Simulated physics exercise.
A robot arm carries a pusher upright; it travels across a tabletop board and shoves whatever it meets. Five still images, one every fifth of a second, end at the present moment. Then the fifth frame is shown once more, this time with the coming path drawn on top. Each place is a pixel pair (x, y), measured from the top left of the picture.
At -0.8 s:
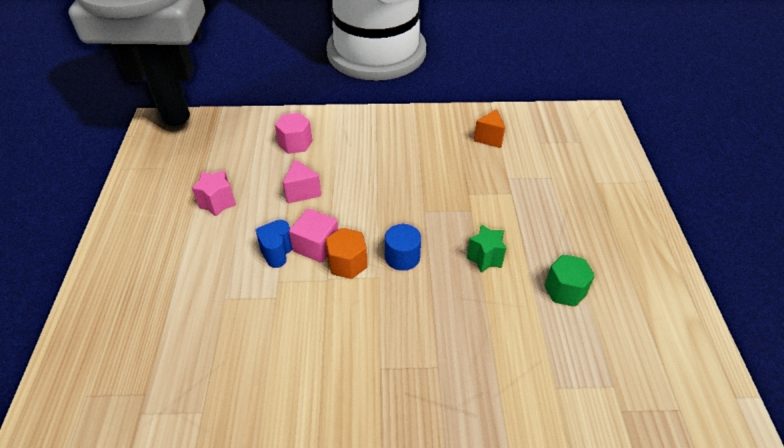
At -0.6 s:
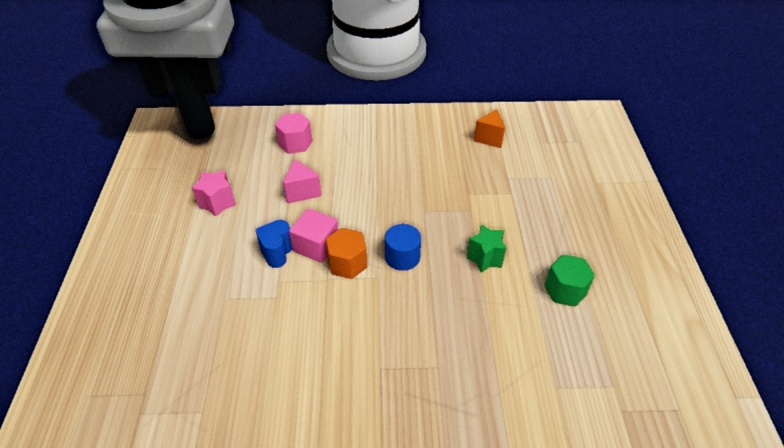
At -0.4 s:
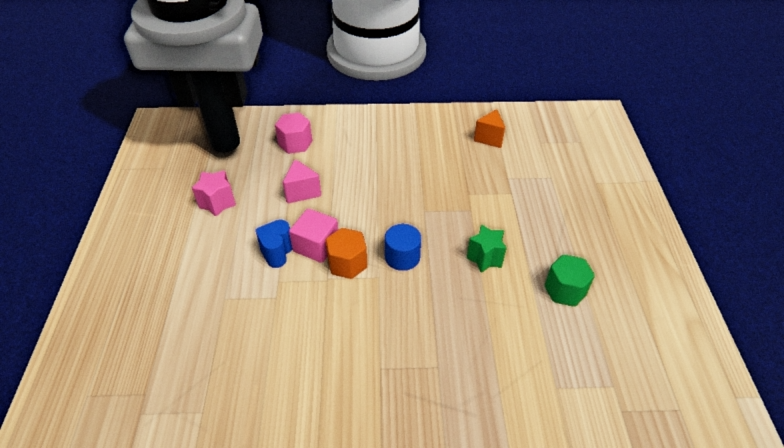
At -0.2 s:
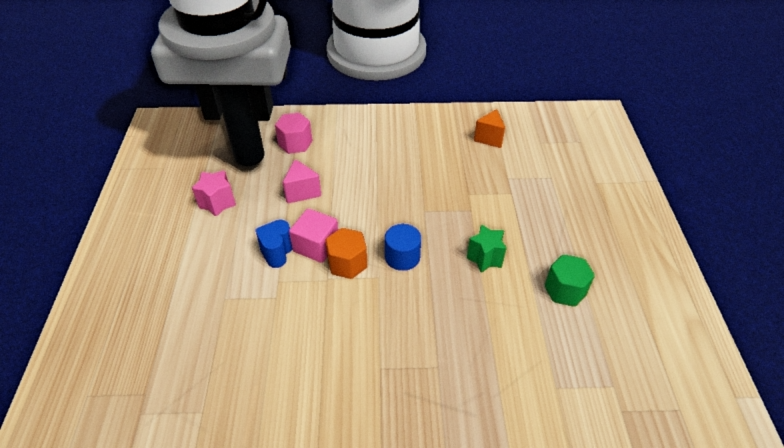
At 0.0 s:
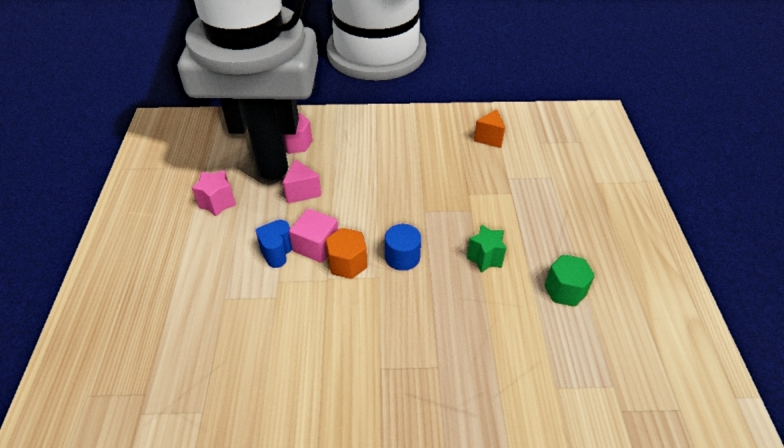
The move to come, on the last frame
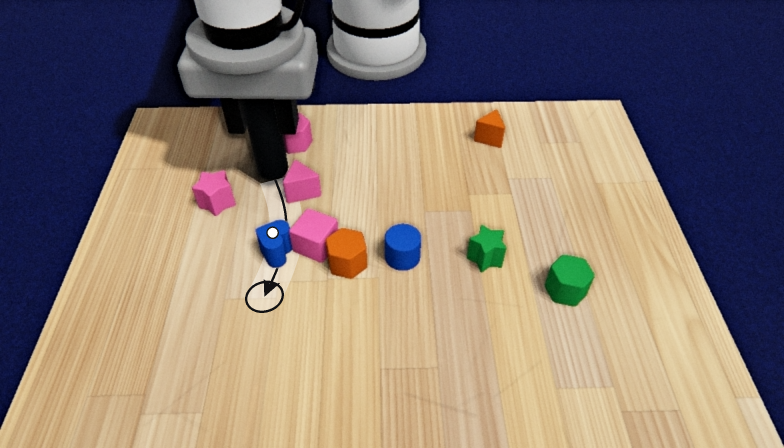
In the video, a robot arm with a dark pusher moves right and toward the viewer from the board's upper left corner, passing between pink blocks to beside a pink three-sided block, while the colored blocks stay still.
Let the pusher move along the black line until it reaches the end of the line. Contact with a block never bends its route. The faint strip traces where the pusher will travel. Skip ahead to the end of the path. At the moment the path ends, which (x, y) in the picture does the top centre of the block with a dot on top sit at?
Its top middle is near (230, 297).
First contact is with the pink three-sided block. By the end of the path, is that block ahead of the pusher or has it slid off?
It is no longer ahead.
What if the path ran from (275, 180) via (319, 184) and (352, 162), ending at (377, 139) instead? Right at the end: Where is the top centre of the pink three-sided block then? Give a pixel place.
It ends at (320, 182).
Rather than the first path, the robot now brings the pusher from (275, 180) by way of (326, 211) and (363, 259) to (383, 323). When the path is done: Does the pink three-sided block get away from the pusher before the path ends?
Final answer: Yes.
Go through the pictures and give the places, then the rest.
Lower end of the pusher (176, 118), tops of blocks, pink star-shaped block (211, 181), blue heart (273, 233), pink three-sided block (299, 172), pink square (313, 224), orange hexagon (346, 242), in the first picture.
Pusher (202, 131), blocks as before, in the second picture.
Pusher (226, 144), blocks as before, in the third picture.
Pusher (250, 158), blocks as before, in the fourth picture.
Pusher (273, 171), pink star-shaped block (211, 181), blue heart (273, 233), pink three-sided block (299, 172), pink square (313, 224), orange hexagon (346, 242), in the fifth picture.
The drawn path runs from (275, 180) over (285, 213) and (283, 253) to (265, 297); the dot is on the blue heart.
On the path given first. One third of the way, pusher (284, 205); pink three-sided block (308, 176), turned 25° anticlockwise.
Two thirds of the way, pusher (280, 245); blue heart (261, 258), turned 30° clockwise; pink three-sided block (308, 176), turned 25° anticlockwise; pink square (316, 229), turned 15° anticlockwise; orange hexagon (352, 244).
At the end, pusher (262, 288); pink star-shaped block not moved; blue heart (230, 297), turned 85° clockwise; pink three-sided block (308, 176), turned 25° anticlockwise; pink square (316, 229), turned 20° anticlockwise; orange hexagon (352, 244).
